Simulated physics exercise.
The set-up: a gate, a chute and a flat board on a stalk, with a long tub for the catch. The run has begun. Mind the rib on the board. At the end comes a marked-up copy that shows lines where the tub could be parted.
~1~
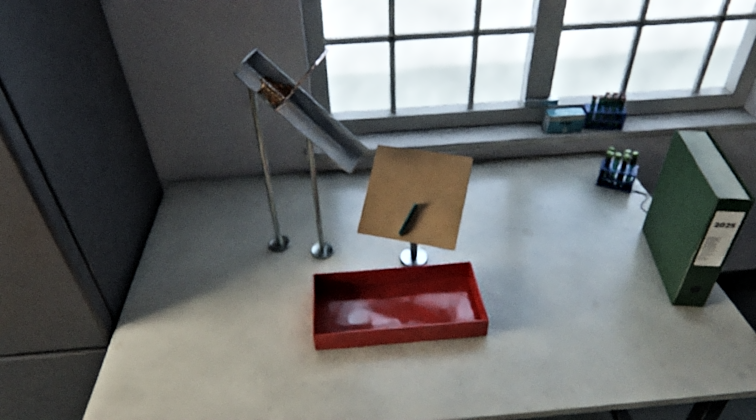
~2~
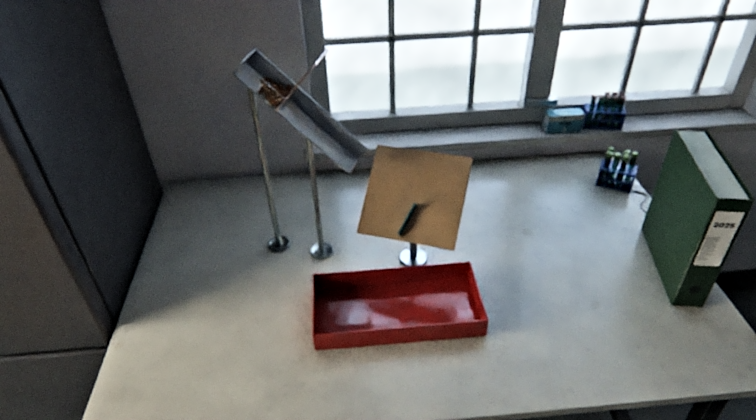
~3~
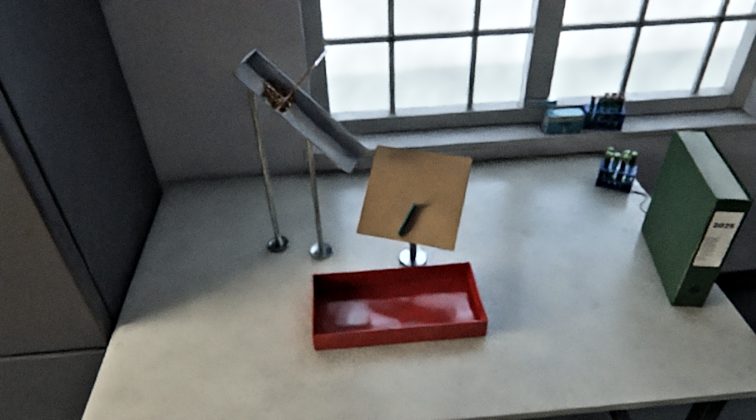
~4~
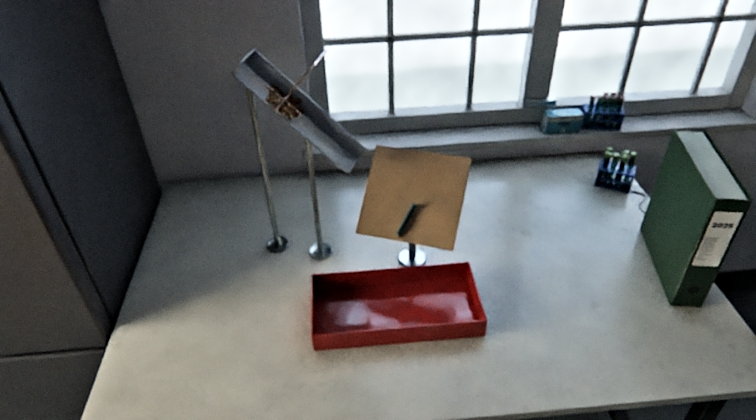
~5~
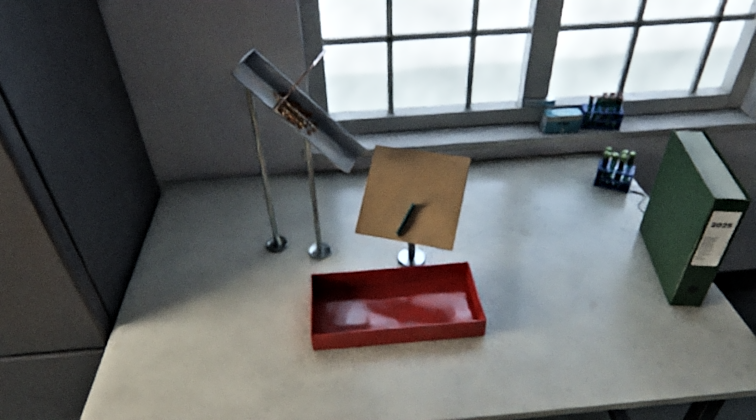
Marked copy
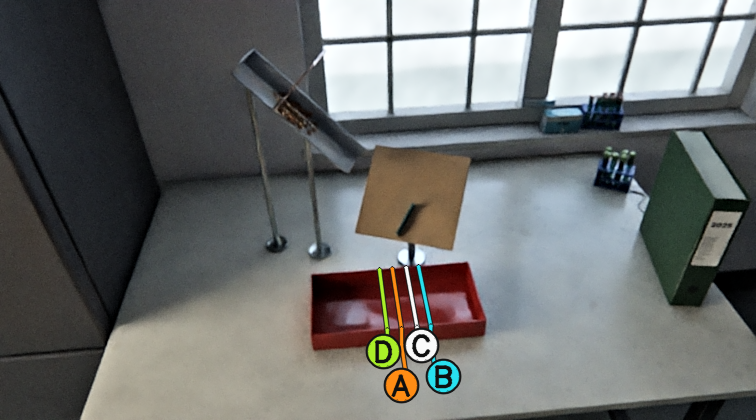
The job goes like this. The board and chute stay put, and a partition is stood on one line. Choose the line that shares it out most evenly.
D beats the others.
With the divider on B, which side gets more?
More lands on the left.
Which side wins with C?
Left.
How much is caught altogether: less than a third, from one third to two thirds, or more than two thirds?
It is more than two thirds.
On the marked copy, line A crosses the front rim at (401, 327); line B crosses the front rim at (430, 325); line C crosses the front rim at (416, 326); line D crosses the front rim at (387, 329).
With A, of what is caught, most on the left of the divider, a small part on the right.
With B, of what is caught, nearly all on the left of the divider, a small part on the right.
With C, of what is caught, nearly all on the left of the divider, a small part on the right.
With D, of what is caught, about a third on the left of the divider, about two thirds on the right.
